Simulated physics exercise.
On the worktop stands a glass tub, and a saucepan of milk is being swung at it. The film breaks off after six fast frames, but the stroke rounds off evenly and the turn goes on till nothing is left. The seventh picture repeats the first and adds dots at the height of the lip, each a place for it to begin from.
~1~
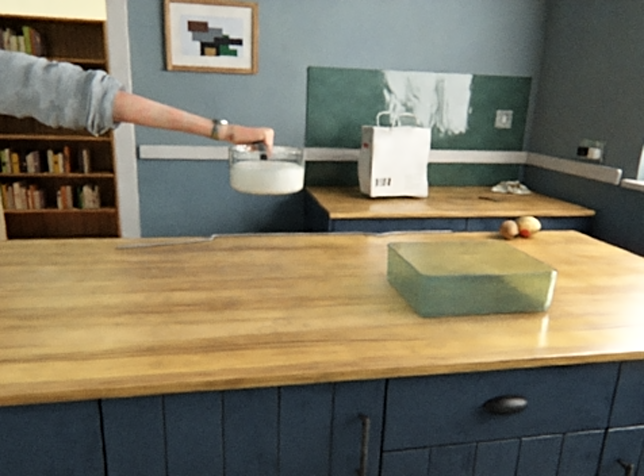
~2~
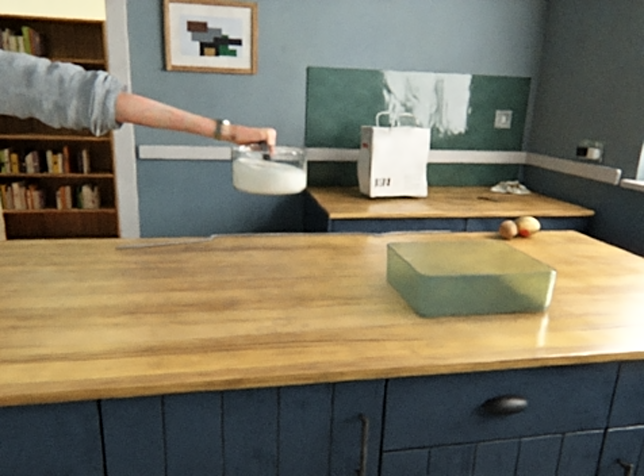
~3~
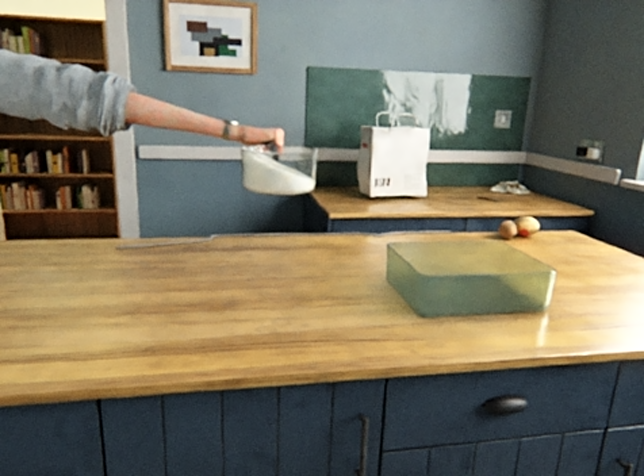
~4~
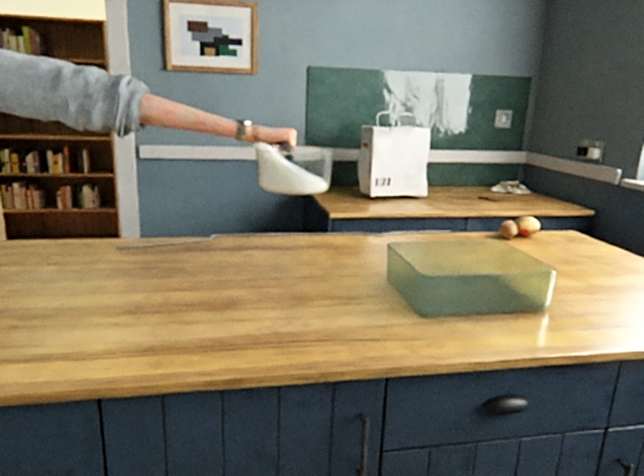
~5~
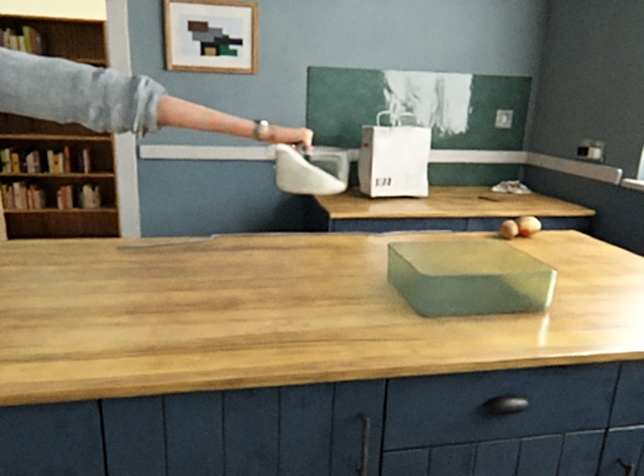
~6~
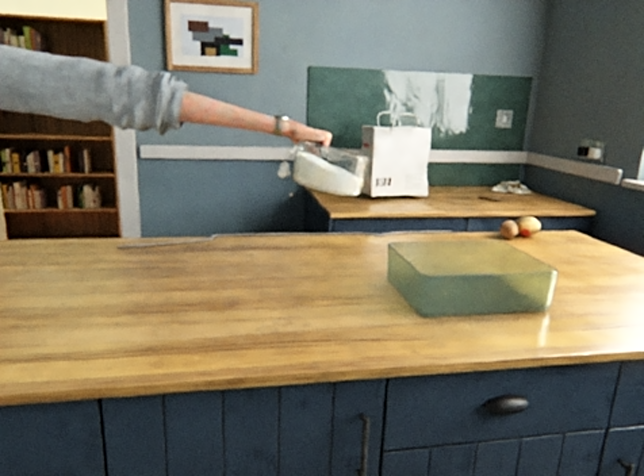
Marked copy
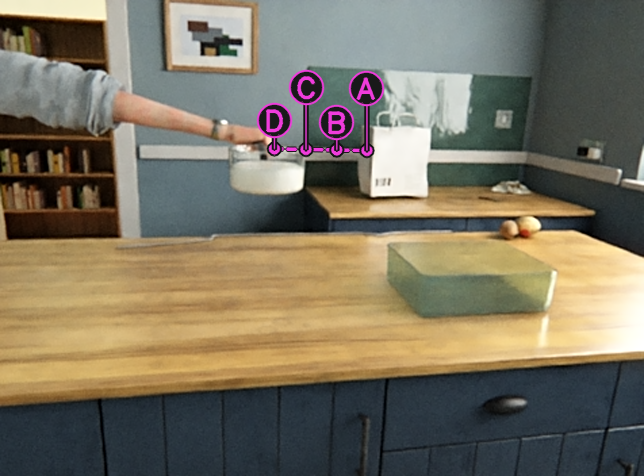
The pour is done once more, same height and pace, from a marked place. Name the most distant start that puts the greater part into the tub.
Place D.
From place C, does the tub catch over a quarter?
Yes.
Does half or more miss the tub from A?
No, not at all.
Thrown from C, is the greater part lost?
No, not at all.
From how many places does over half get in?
All four.
On the marked copy, A at (366, 150); B at (336, 150); C at (306, 149); D at (274, 148).
With A, about 75 % lands in the tub, 9 % falls short and 16 % goes beside or beyond.
With B, about 86 % lands in the tub, 9 % falls short and 5 % goes beside or beyond.
With C, about 70 % lands in the tub, 16 % falls short and 14 % goes beside or beyond.
With D, about 63 % lands in the tub, 26 % falls short and 10 % goes beside or beyond.
